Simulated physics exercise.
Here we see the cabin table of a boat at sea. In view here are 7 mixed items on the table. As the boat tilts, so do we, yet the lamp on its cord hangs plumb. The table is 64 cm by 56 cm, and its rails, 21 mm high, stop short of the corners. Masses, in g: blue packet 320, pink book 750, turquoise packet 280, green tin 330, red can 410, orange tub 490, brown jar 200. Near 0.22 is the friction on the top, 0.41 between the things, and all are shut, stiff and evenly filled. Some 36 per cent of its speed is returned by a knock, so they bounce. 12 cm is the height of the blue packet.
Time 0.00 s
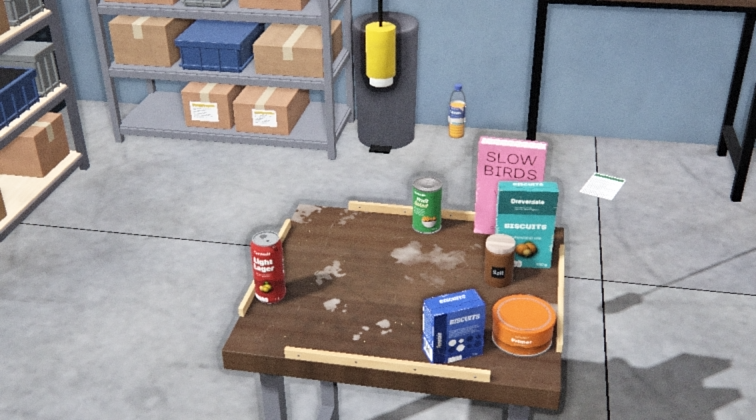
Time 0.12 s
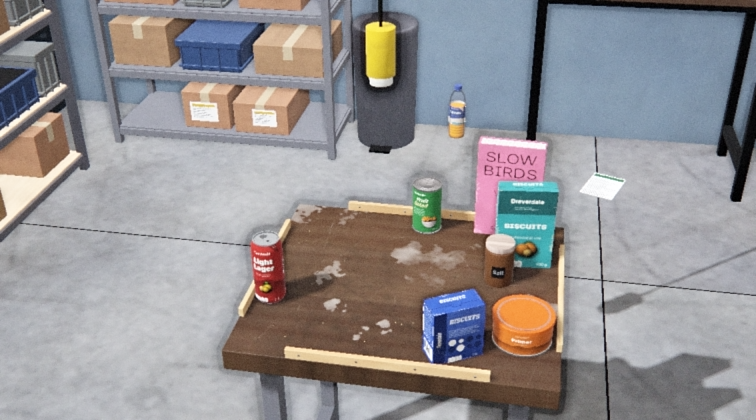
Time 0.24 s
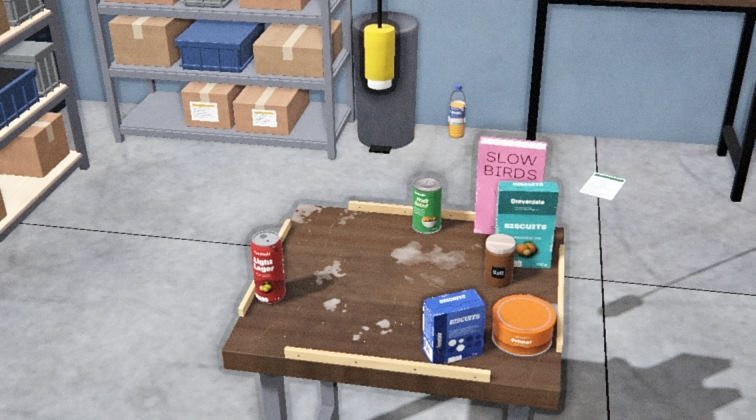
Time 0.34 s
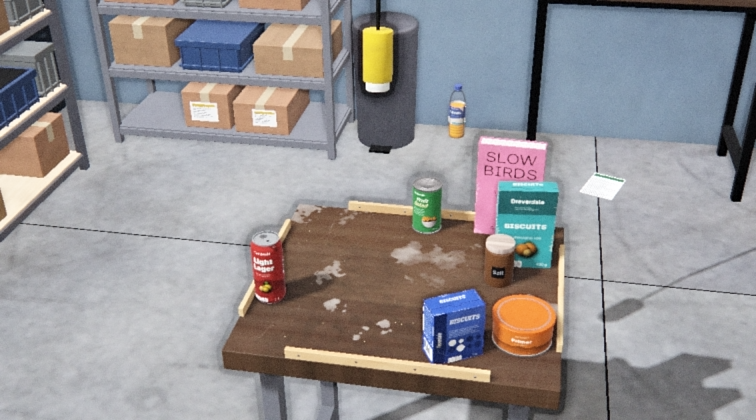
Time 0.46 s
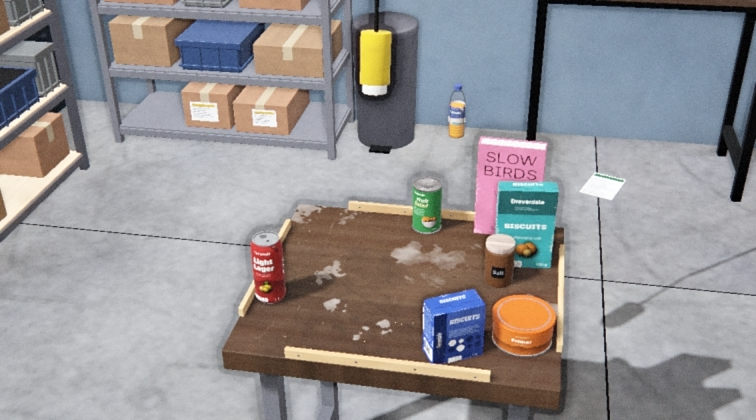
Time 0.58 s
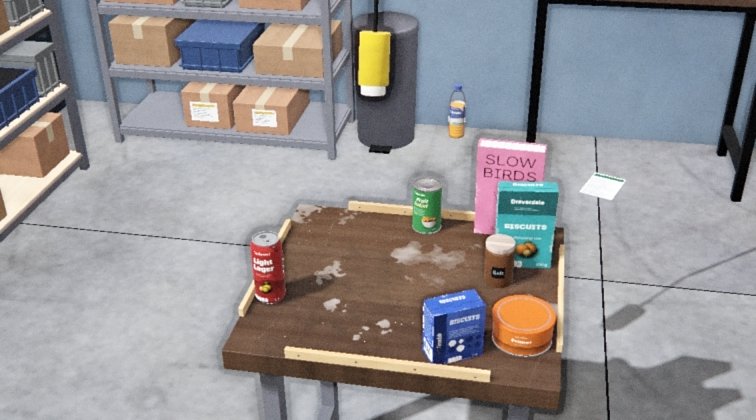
In a room with shelves of boxes, a yellow lamp hanging on a cord drifted slightly down and left, while the cans, packets, pink book, jar and orange tub on the wooden table barely moved.
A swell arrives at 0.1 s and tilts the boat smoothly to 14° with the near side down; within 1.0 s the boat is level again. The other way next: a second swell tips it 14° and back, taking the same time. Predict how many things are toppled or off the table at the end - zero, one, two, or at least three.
After the swell, a couple are down or gone.
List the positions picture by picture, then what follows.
Boat level; blue packet (453, 327); pink book (510, 189), in the first picture.
Boat level; red can (268, 268); orange tub (523, 326), in the second picture.
Floor tilted 3°, near side down; brown jar (500, 261); turquoise packet (525, 225), in the third picture.
Floor tilted 7°, near side down; green tin (427, 206); red can (268, 268), in the fourth picture.
Floor tilted 11°, near side down; orange tub (523, 326); brown jar (500, 261), in the fifth picture.
Floor tilted 14°, near side down; blue packet (453, 328); pink book (509, 190) tipped 3° against what carries it, in the sixth picture.
Around 0.78 s, floor tilted 10°, near side down; pink book tipped 28° against what carries it near (507, 204); turquoise packet tipped 10° against what carries it.
Around 0.98 s, floor tilted 2°, near side down; pink book tipped 60° against what carries it near (505, 232); turquoise packet tipped 57° against what carries it; brown jar shifted 12 cm.
Around 1.08 s, boat level; pink book on its side near (506, 240); turquoise packet on its side; brown jar shifted 17 cm.
Around 1.68 s, floor tilted 13°, far side down; pink book on its side near (506, 246); turquoise packet on its side; brown jar shifted 19 cm.
Finally (2.6 s), on their side or leaning hard on the table, pink book and turquoise packet; not toppled but over 5 cm from the start, brown jar; the other 4 still in place (within 5 cm). Final places as that camera would see them, blue packet near (453, 328), pink book near (507, 244).
